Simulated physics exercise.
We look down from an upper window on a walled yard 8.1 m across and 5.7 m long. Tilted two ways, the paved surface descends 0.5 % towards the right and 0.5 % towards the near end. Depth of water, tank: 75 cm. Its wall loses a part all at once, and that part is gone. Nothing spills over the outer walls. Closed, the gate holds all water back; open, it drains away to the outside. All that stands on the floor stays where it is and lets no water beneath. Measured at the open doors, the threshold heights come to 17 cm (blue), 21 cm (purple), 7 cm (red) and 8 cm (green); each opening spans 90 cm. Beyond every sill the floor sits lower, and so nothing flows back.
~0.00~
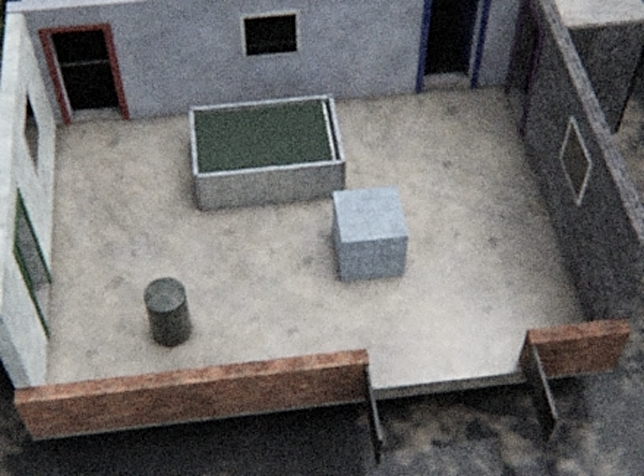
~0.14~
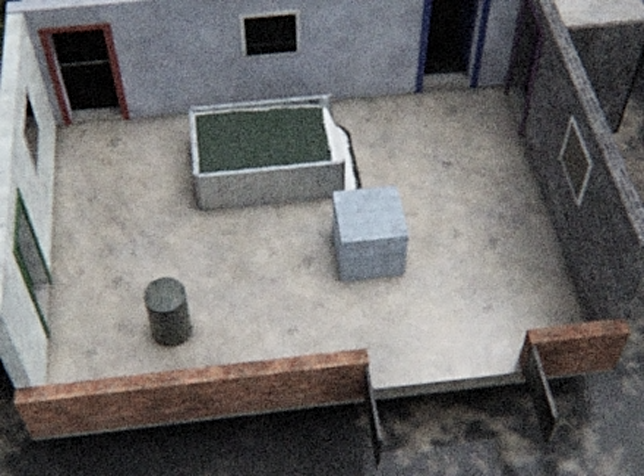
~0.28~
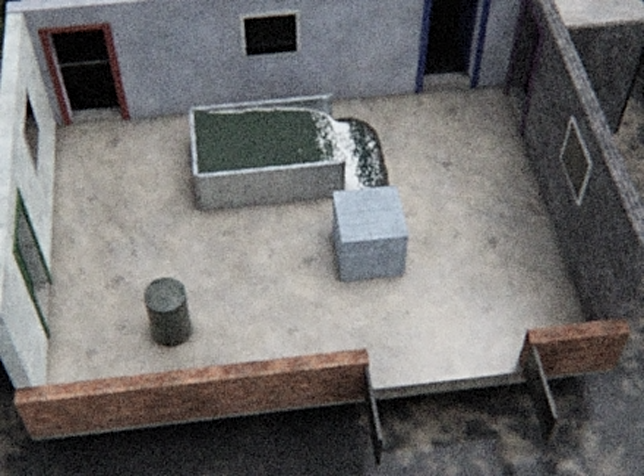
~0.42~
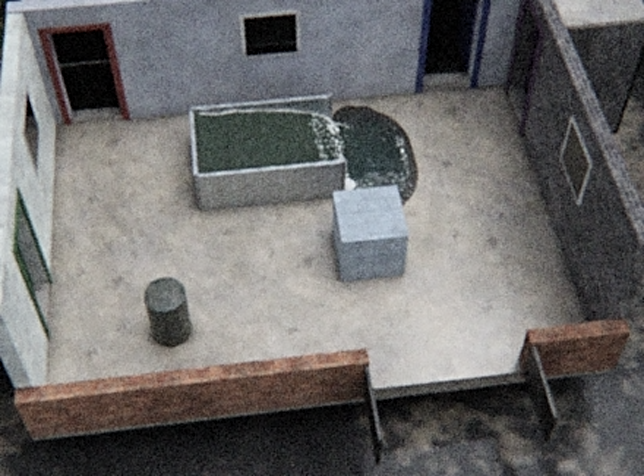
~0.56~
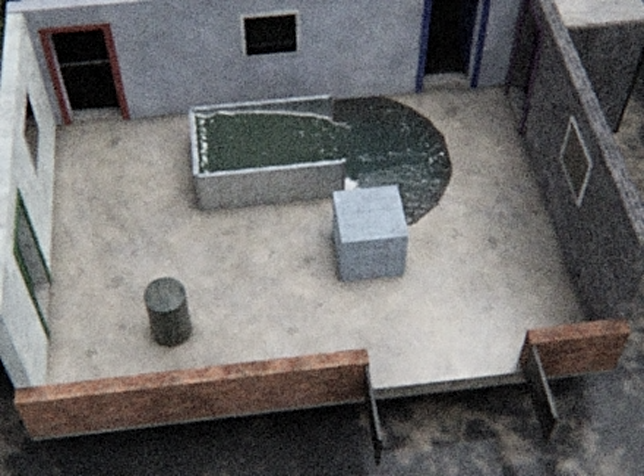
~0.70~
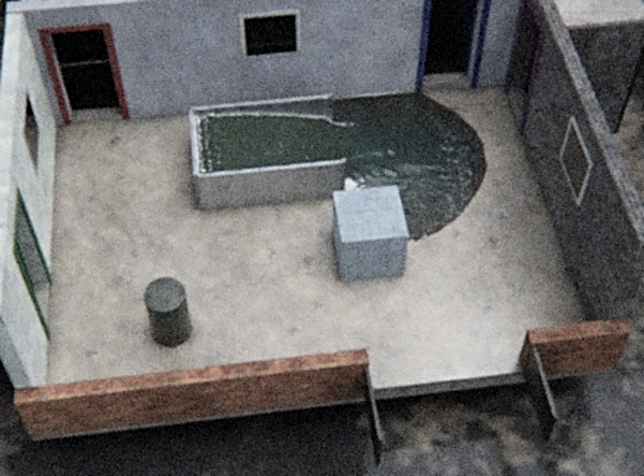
Dark green water sits still in a raised rectangular tank inside a walled yard, near a pale block and a small drum. The tank's right end vanishes and water bursts out in a white-flecked rush, then fans across the paving into a wide, dark, rounded pool behind and beside the block.
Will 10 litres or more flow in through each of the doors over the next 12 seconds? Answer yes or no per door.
Blue door: Yes, purple door: Yes, red door: No, green door: No.
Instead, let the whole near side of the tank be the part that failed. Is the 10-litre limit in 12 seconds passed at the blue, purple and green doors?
Here's how it goes: Blue falls short, purple falls short, green exceeds it.
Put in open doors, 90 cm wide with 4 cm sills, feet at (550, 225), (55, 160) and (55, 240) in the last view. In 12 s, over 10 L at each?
The first one exceeds it, the second one doesn't reach it, and the third one doesn't reach it.
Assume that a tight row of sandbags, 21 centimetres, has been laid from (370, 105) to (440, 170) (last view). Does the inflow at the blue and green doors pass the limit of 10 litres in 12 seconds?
At the blue door the limit is not reached, and at the green door it is not reached.
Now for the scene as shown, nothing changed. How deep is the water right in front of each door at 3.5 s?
Depth readings (cm): Blue = 23; purple = 25; red = 0; green = 0.
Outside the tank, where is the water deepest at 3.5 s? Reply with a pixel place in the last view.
Position: About (583, 339).
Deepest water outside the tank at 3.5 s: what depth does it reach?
It gets to some 30 cm.
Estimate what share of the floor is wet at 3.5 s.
Close to 35 in a hundred.
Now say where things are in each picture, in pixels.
Still water, 75 cm deep, in the tank at (266, 138), in the first picture.
The front is at a hidden place, 0.8 m from the gap at (335, 152); 0.3 m2 of floor is under water; 75 cm left at the back of the tank, in the second picture.
The front is at a hidden place, 1.0 m from the gap at (335, 153); 1.2 m2 of floor is under water; 75 cm left at the back of the tank, in the third picture.
The front is at a hidden place, 1.4 m from the gap at (335, 154); 2.5 m2 of floor is under water; 74 cm left at the back of the tank, in the fourth picture.
The front is at (437, 133), 1.9 m from the gap at (335, 155); 4.4 m2 of floor is under water; 68 cm left at the back of the tank, in the fifth picture.
Water pours out at (335, 155) and has run 2.5 m, to (477, 142); typically 6 cm deep outside, 63 cm at the tank's back, in the sixth picture.
After 1.4 s water covers 25 % of the floor and is deepest (36 cm) near (497, 89); blue door 14 cm at the sill, 0 L in, purple door 28 cm at the sill, 4 L in, red door not reached, green door not reached.
After 2.2 s water covers 30 % of the floor and is deepest (42 cm) near (497, 89); blue door 17 cm at the sill, 0 L in, purple door 41 cm at the sill, 48 L in, red door not reached, green door not reached.
After 3.5 s water covers 35 % of the floor and is deepest (30 cm) near (583, 339); blue door 23 cm at the sill, 22 L in, purple door 25 cm at the sill, 124 L in, red door not reached, green door not reached.
After 7.0 s water covers 60 % of the floor and is deepest (14 cm) near (575, 351); blue door 7 cm at the sill, 33 L in, purple door 9 cm at the sill, 129 L in, red door not reached, green door not reached.
After 12.0 s water covers 95 % of the floor and is deepest (8 cm) near (563, 352); blue door 3 cm at the sill, 33 L in, purple door 5 cm at the sill, 129 L in, red door 2 cm at the sill, 0 L in, green door 3 cm at the sill, 0 L in.
